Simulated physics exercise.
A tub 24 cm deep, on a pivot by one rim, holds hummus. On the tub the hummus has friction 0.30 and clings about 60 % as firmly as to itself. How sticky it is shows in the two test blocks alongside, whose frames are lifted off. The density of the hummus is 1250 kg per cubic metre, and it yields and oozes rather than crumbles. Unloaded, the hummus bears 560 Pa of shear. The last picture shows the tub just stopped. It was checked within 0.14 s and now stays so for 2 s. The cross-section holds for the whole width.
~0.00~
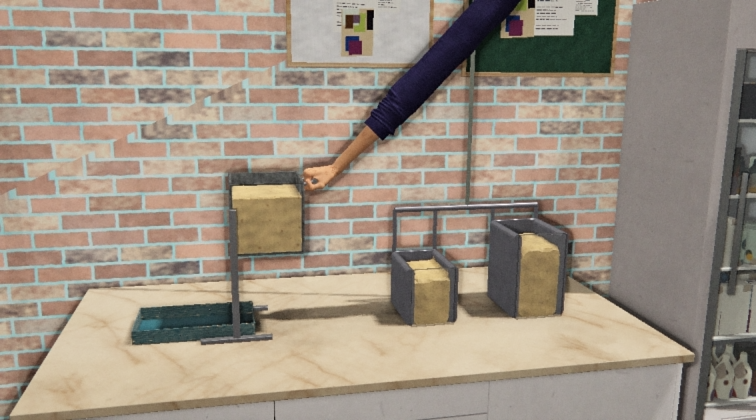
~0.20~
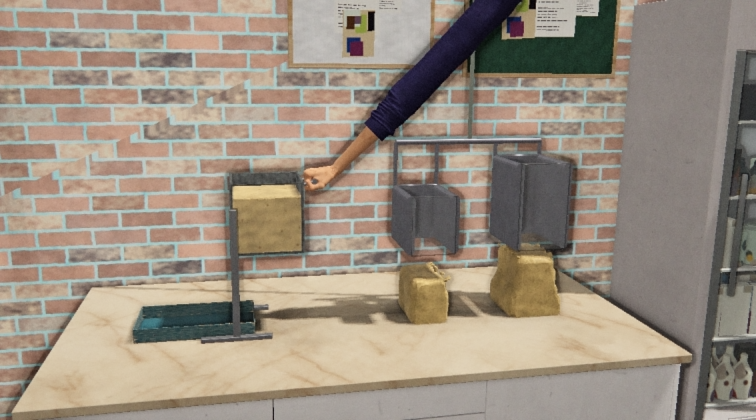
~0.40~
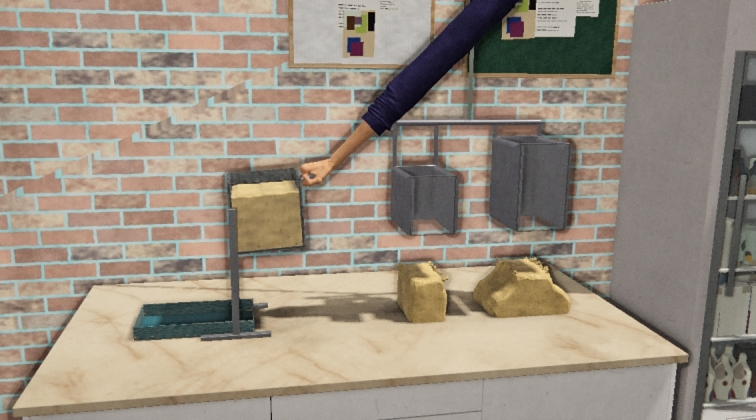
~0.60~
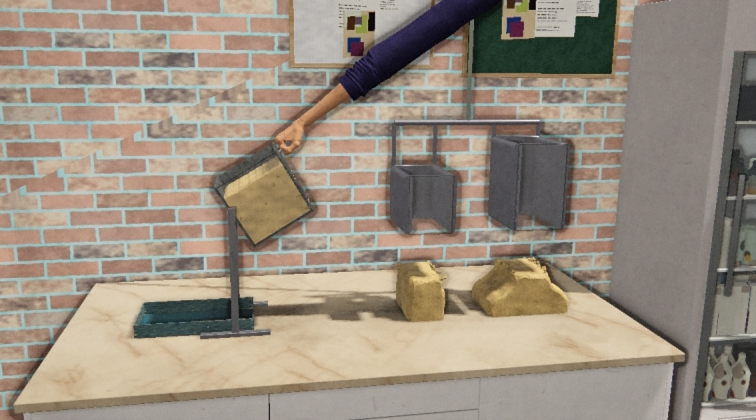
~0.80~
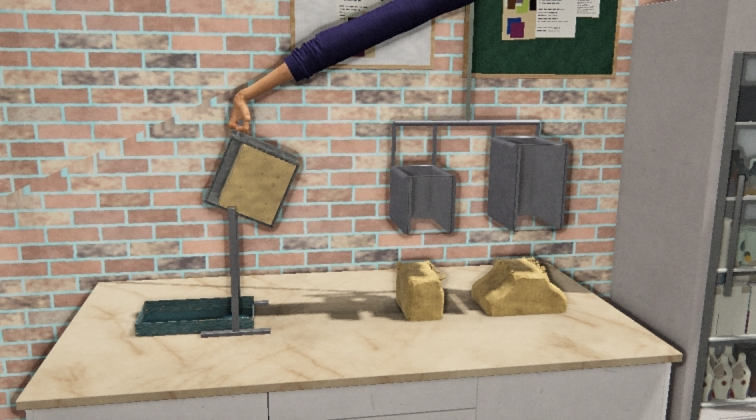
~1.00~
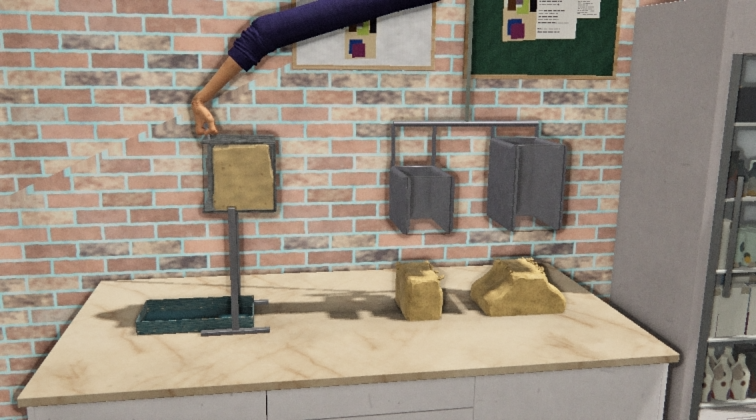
Two moulds lifting off tan blocks, the right one slumping, then a purple-sleeved arm turning a filled tub leftward onto its side.
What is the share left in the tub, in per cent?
About 62 %.
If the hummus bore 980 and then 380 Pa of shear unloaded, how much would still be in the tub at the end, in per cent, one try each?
In turn about 100 %, 50 %.
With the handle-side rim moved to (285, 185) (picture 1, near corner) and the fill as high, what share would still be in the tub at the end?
Then about 100 %.
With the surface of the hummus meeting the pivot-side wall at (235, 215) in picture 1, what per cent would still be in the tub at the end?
Then about 100 %.
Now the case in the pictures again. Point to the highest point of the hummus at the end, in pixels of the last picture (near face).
At about (249, 174).
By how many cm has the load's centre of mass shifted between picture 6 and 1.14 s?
Some 3 cm.
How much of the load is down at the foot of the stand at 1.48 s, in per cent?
About 0 %.
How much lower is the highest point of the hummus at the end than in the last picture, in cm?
About 10 cm.
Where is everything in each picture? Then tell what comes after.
In the first picture, handle-side rim at (301, 182), tilt 0 degrees; top of the hummus at (297, 196); blocks stand 17 cm, 27 cm (left to right).
In the second picture, handle-side rim at (301, 183), tilt 0 degrees; top of the hummus at (297, 196); blocks stand 17 cm, 23 cm (left to right).
In the third picture, handle-side rim at (298, 178), tilt 4 degrees; top of the hummus at (293, 192); blocks stand 17 cm, 17 cm (left to right).
In the fourth picture, handle-side rim at (274, 152), tilt 31 degrees; top of the hummus at (278, 166); blocks stand 17 cm, 17 cm (left to right).
In the fifth picture, handle-side rim at (231, 138), tilt 66 degrees; top of the hummus at (244, 146); blocks stand 17 cm, 17 cm (left to right).
In the sixth picture, handle-side rim at (202, 144), tilt 89 degrees; top of the hummus at (264, 146); blocks stand 17 cm, 17 cm (left to right).
After 1.14 s, the tub is at 89 degrees and holds 99 %.
After 1.31 s, the tub is at 89 degrees and holds 81 %.
After 1.48 s, the tub is at 89 degrees and holds 67 %.
After 1.65 s, the tub is at 89 degrees and holds 63 %.
After 3.00 s, at the end, the tub is at 89 degrees and holds 62 %.
